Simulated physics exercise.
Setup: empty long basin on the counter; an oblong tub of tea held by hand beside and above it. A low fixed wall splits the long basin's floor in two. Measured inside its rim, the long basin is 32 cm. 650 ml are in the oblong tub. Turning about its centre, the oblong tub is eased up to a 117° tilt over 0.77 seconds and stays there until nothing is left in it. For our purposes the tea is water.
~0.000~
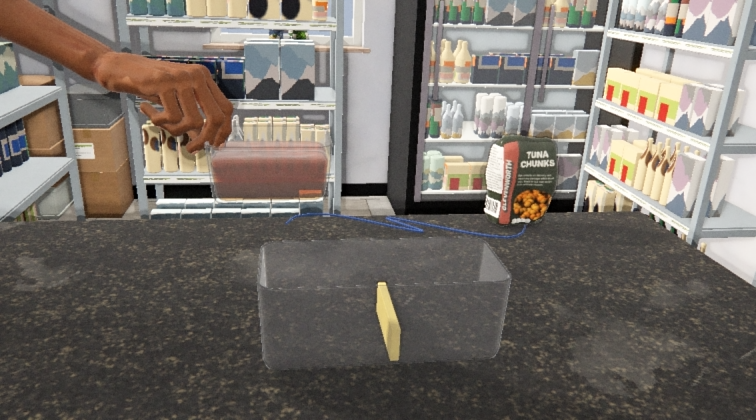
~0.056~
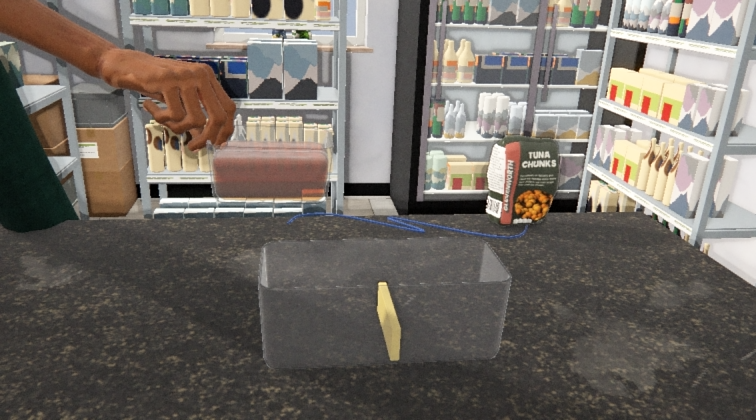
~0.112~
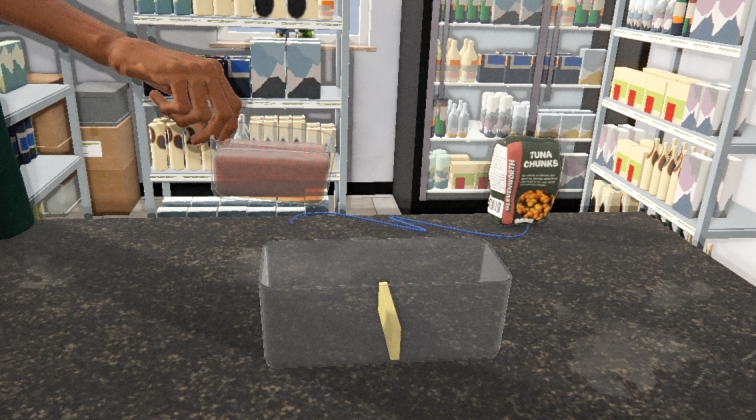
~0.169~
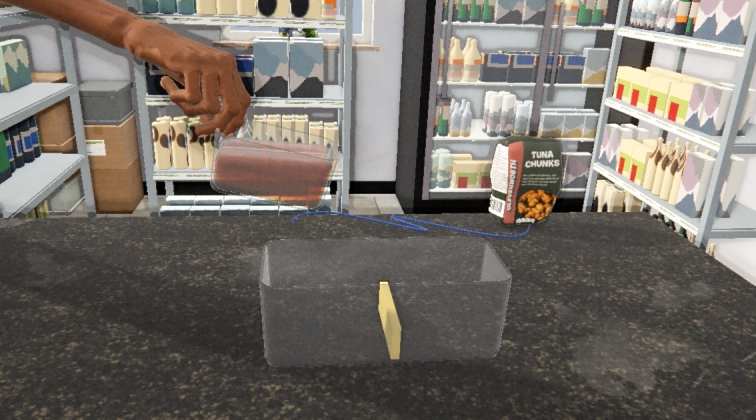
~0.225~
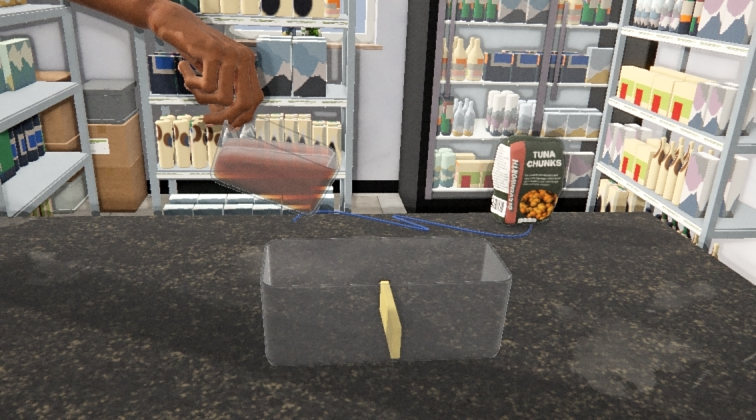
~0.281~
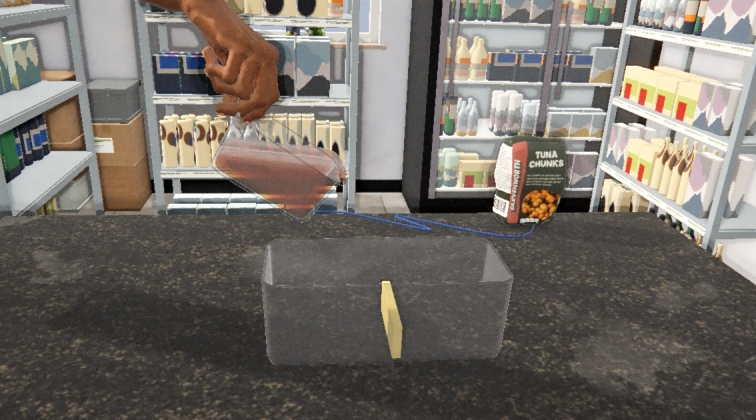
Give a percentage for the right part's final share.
My figure is 13 %.
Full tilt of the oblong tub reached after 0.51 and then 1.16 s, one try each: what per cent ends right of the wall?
Respectively 10 and 25 %.
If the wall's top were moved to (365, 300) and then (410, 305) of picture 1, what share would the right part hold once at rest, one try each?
In turn about 50 and 5 per cent.
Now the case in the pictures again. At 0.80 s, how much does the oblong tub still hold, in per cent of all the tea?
Share remaining: Approx. 1 %.
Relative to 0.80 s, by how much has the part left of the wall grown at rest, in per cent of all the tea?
Roughly 5 in a hundred.
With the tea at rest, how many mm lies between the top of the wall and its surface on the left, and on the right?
Left about 24 mm, while the right is about 44 mm.
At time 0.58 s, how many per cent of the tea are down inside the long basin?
I'd put it near 54 percent.
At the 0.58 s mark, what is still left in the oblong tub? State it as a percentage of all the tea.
12 %.
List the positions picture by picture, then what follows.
It leans 0°; its right rim is at (329, 138); the tea meets the walls at (214, 150) and (327, 149); the long basin's rim runs from (260, 265) to (497, 259); the wall's top is at (388, 305), in the first frame.
It leans 2°; its right rim is at (330, 140); the tea meets the walls at (215, 149) and (328, 151), in the second frame.
It leans 6°; its right rim is at (333, 144); the tea meets the walls at (218, 148) and (329, 152), in the third frame.
It leans 13°; its right rim is at (335, 152); the tea meets the walls at (219, 147) and (332, 154), in the fourth frame.
It leans 23°; its right rim is at (337, 162); the tea meets the walls at (221, 147) and (337, 156), in the fifth frame.
It leans 34°; its right rim is at (337, 173); the tea meets the walls at (219, 145) and (335, 164); 5 per cent is over the edge, in the sixth frame.
After 0.58 s the tilt is 100° and 13 per cent is still to pour, 45 is left of the wall and 8 right of it.
After 0.80 s the tilt is 117° and 1 per cent is still to pour, 75 is left of the wall and 10 right of it.
After 1.02 s the tilt is 117° and 0 per cent is still to pour, 81 is left of the wall and 13 right of it.
After 1.27 s the tilt is 117° and 0 per cent is still to pour, 81 is left of the wall and 13 right of it.
In the end 81 per cent lies left of the wall, 13 right of it and 6 outside.
